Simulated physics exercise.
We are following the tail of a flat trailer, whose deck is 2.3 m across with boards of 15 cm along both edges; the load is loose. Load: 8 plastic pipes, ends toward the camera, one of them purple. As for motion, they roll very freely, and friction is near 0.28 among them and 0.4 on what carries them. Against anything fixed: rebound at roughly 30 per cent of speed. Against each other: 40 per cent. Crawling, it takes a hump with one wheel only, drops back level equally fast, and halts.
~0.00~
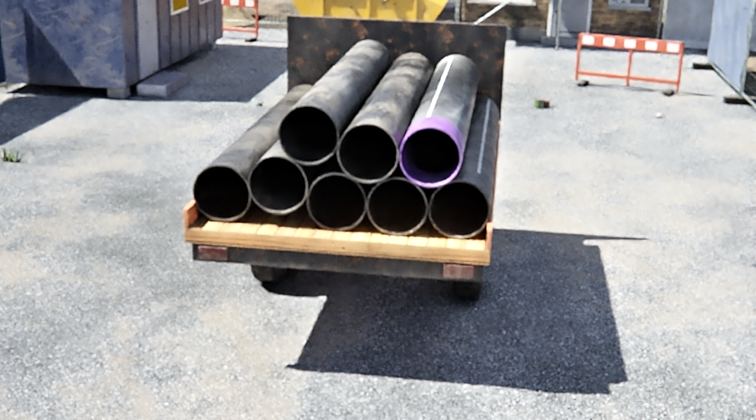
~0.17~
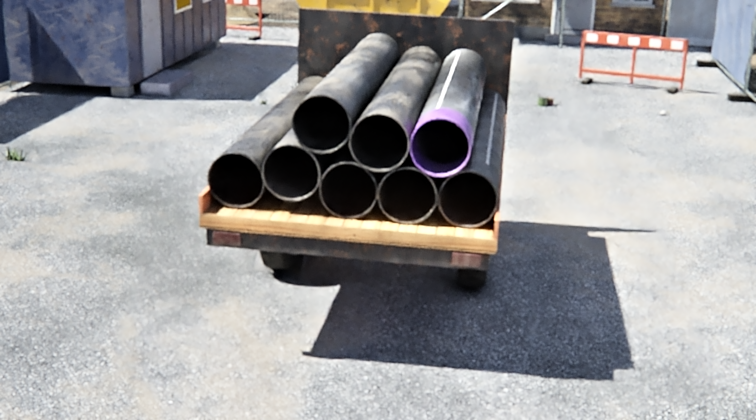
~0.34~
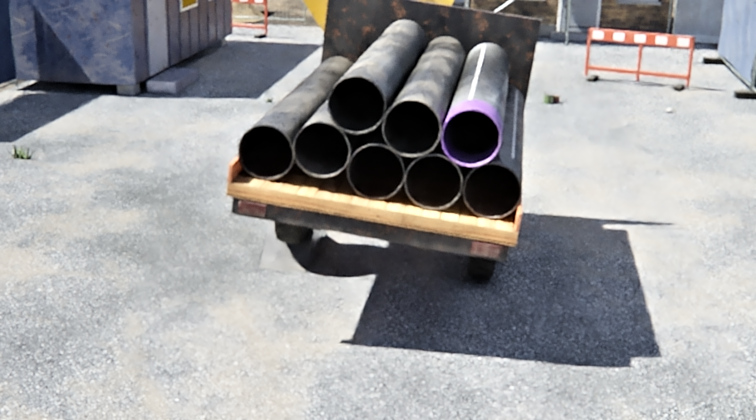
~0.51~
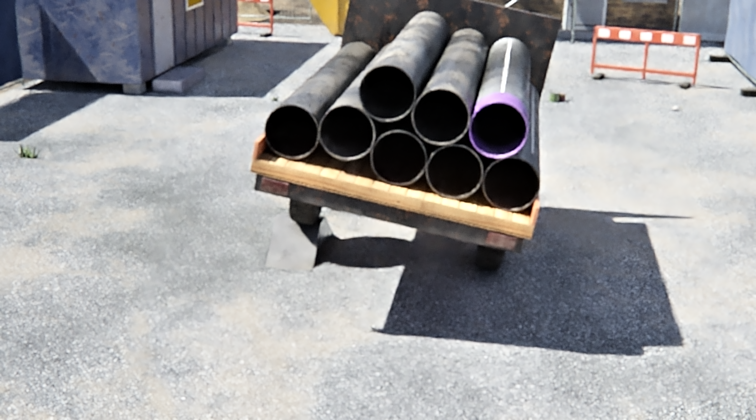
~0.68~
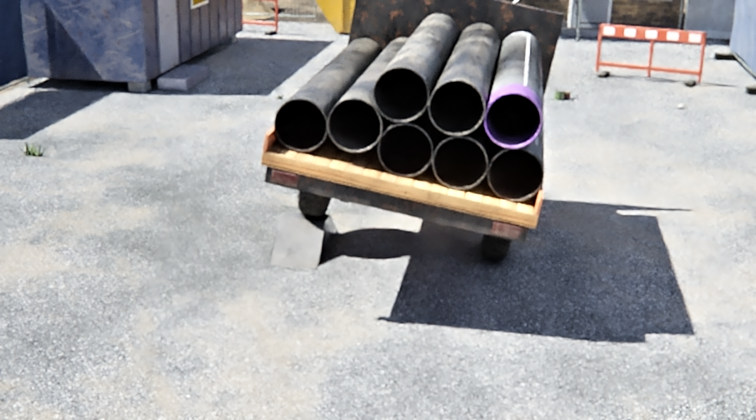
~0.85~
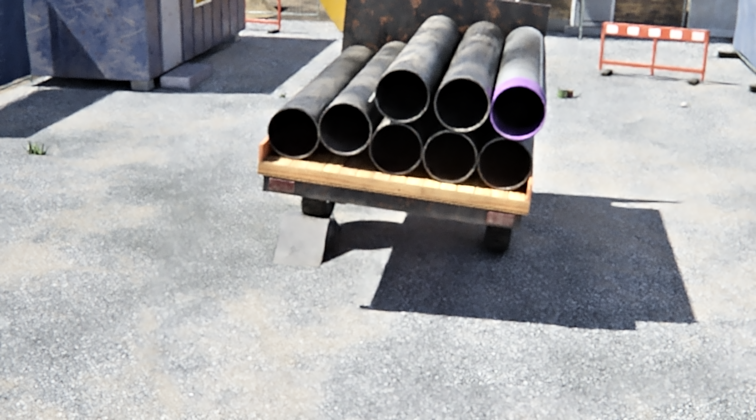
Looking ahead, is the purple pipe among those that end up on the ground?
Purple pipe: Drops over the side.
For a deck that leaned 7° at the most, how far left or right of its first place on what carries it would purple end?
It would end about 0 cm to the right of where it began.
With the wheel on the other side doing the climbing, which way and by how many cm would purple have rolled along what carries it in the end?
I reckon some 40 cm toward the left.
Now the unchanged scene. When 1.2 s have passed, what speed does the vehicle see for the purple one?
Speed approx. 1.5 m/s.
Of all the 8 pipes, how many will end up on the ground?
The number is 1.
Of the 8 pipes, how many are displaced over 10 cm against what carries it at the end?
The tally comes to 3.
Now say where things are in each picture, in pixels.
The first frame shows purple at (430, 157); 5 of the 8 make up the bottom layer.
The second frame shows purple at (440, 148); the deck slopes 1° down to the right.
The third frame shows purple at (471, 138); the deck slopes 6° down to the right.
The fourth frame shows purple at (499, 130); the deck slopes 10° down to the right.
The fifth frame shows purple at (513, 121); the deck slopes 10° down to the right.
The sixth frame shows purple at (518, 113); the deck slopes 5° down to the right.
After 1.2 s, purple is dropping off the right side; 1 off so far.
After 1.4 s, purple is dropping off the right side; 1 off so far.
At rest (4.5 s), purple is on the ground to the right; 1 off so far.
